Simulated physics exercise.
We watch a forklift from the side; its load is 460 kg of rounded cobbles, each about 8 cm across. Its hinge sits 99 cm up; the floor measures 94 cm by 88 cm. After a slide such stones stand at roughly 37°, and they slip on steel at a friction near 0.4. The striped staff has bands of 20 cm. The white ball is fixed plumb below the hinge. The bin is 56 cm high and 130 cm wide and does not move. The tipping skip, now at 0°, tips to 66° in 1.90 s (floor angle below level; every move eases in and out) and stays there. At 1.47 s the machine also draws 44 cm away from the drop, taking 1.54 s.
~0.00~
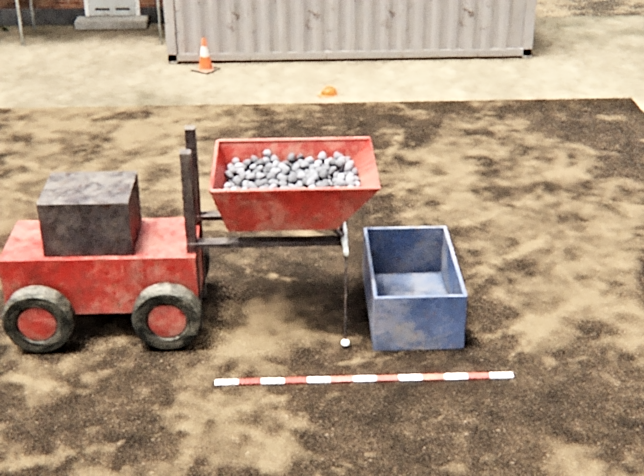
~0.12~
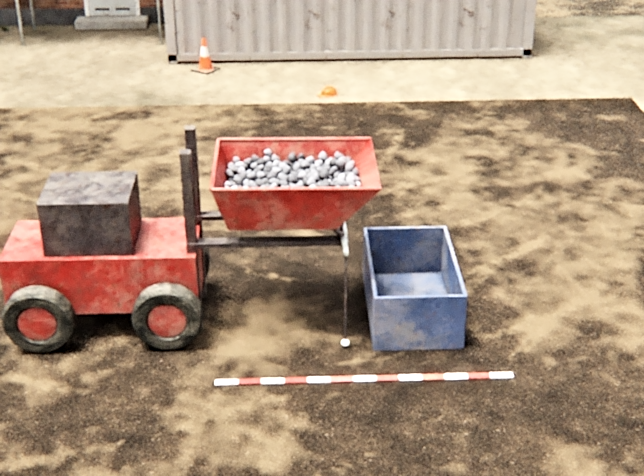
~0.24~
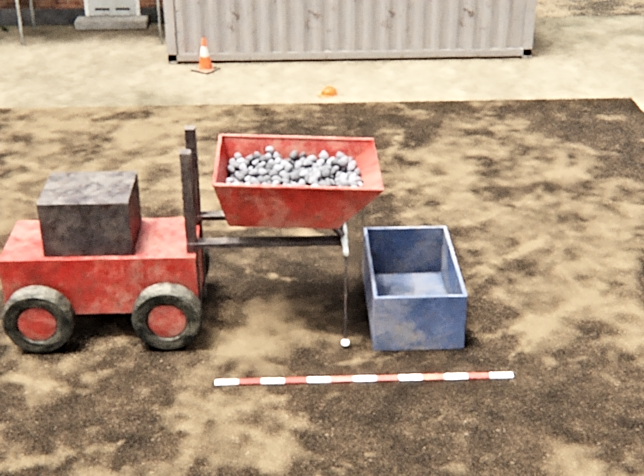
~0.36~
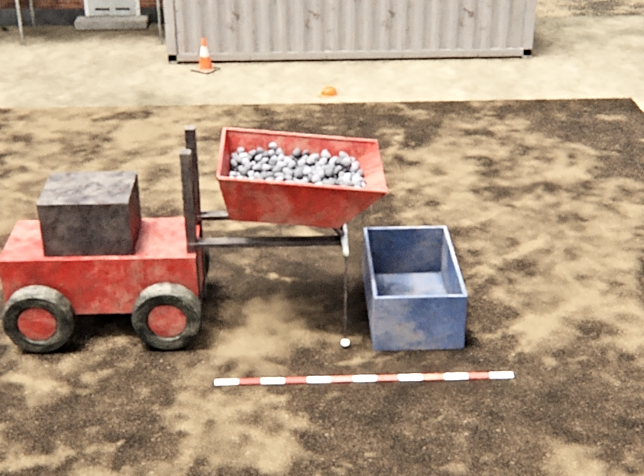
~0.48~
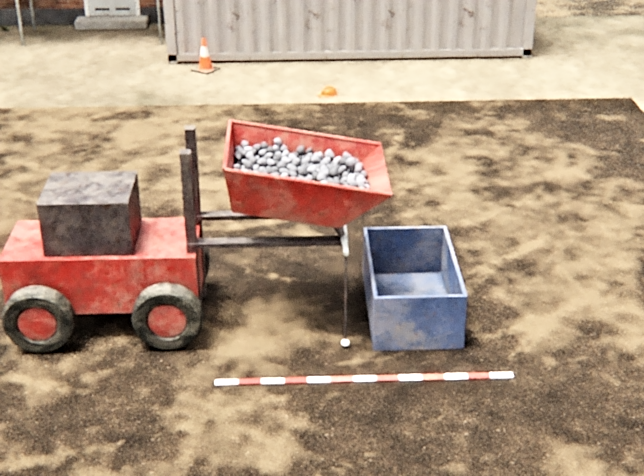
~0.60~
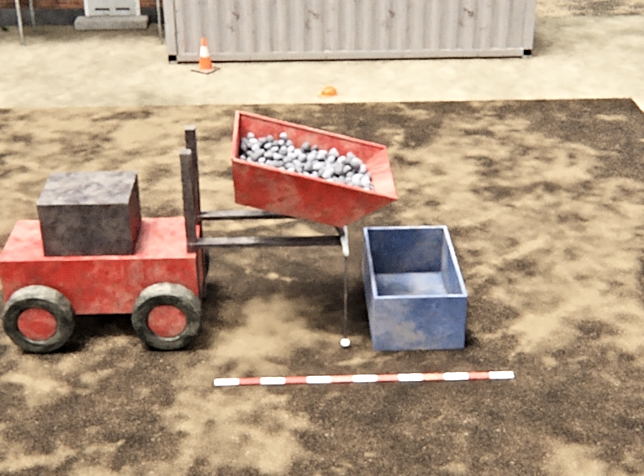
Red forklift standing still on dirt, slowly tilting its raised skip of grey cobbles down to the right beside a blue bin.
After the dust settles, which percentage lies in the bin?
Roughly 85 per cent ends in the bin.
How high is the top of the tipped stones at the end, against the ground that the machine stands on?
Some 40 cm above that level.
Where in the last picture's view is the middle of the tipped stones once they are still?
Around (418, 297).
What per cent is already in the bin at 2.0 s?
Some 35 per cent.
After 1.4 s the floor is at 56°; 100 % in the tipping skip; the foremost stones are at (413, 216).
After 2.0 s the floor is at 66°; 63 % in the tipping skip, 33 % in the bin, 4 % beside or beyond the bin; the foremost stones are at (477, 282).
After 3.5 s the floor is at 66°; 3 % in the tipping skip, 83 % in the bin, 13 % beside or beyond the bin; the foremost stones are at (608, 313).
After 6.0 s the floor is at 66°; 0 % in the tipping skip, 87 % in the bin, 13 % beside or beyond the bin; the foremost stones are at (609, 312).
